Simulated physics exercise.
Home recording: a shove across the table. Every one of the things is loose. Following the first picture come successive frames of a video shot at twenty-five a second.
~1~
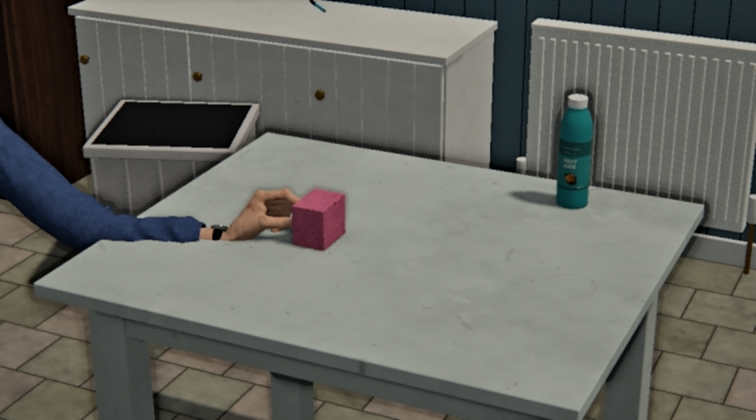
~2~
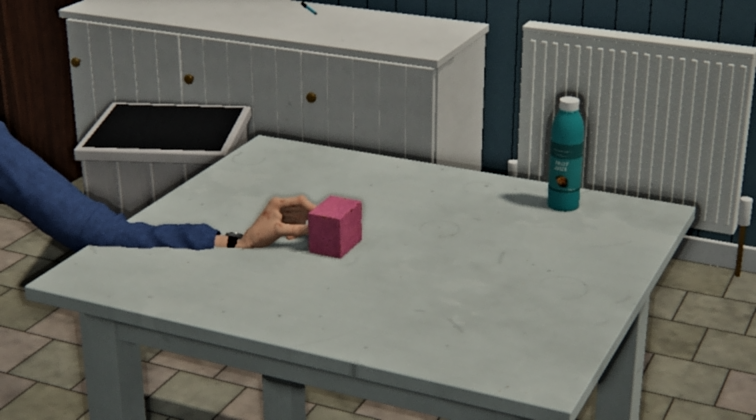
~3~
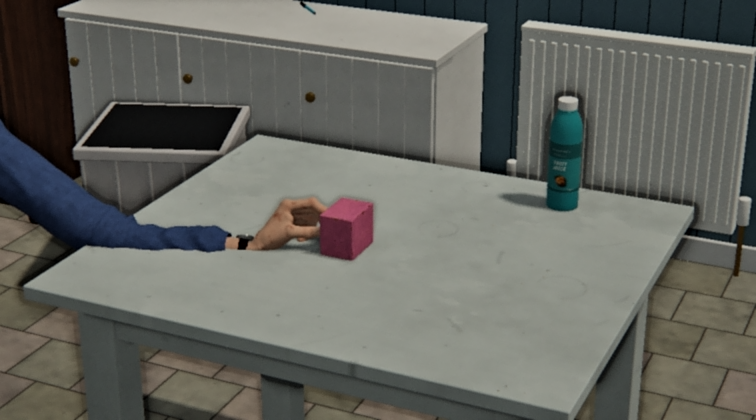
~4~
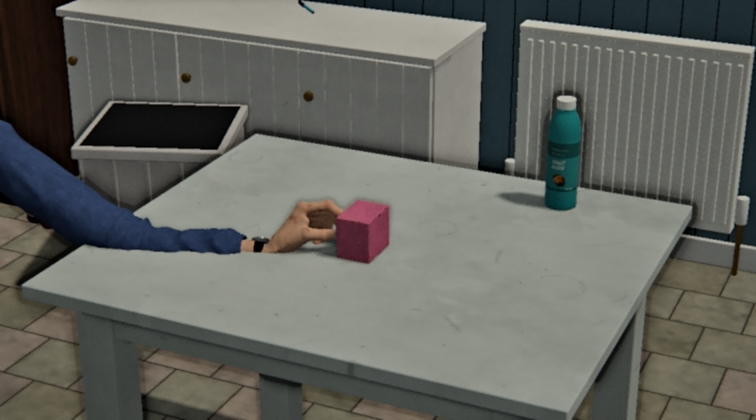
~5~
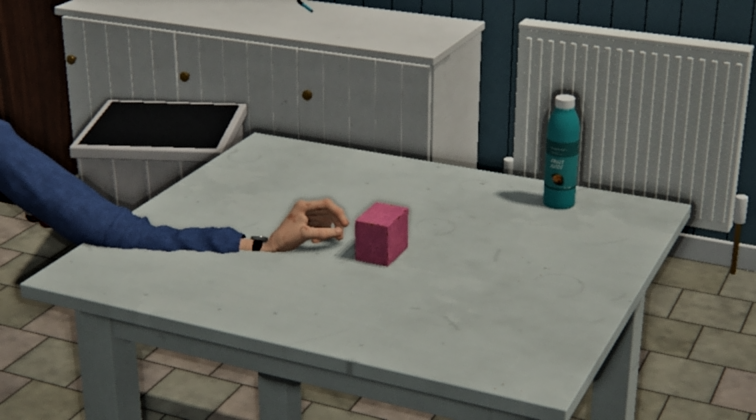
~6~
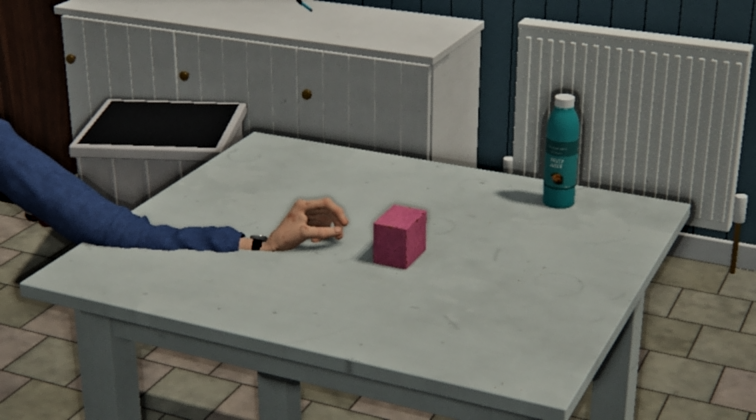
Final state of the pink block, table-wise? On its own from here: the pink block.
On.
Then, 0.10 s after the last picture, pink block slid well along near (440, 245).
Then, 0.20 s after the last picture, pink block slid well along near (469, 250).
Then, 0.30 s after the last picture, pink block slid well along near (488, 254).
At rest, moved from the start, pink block. Seen from the same camera at the end, pink block near (496, 255).
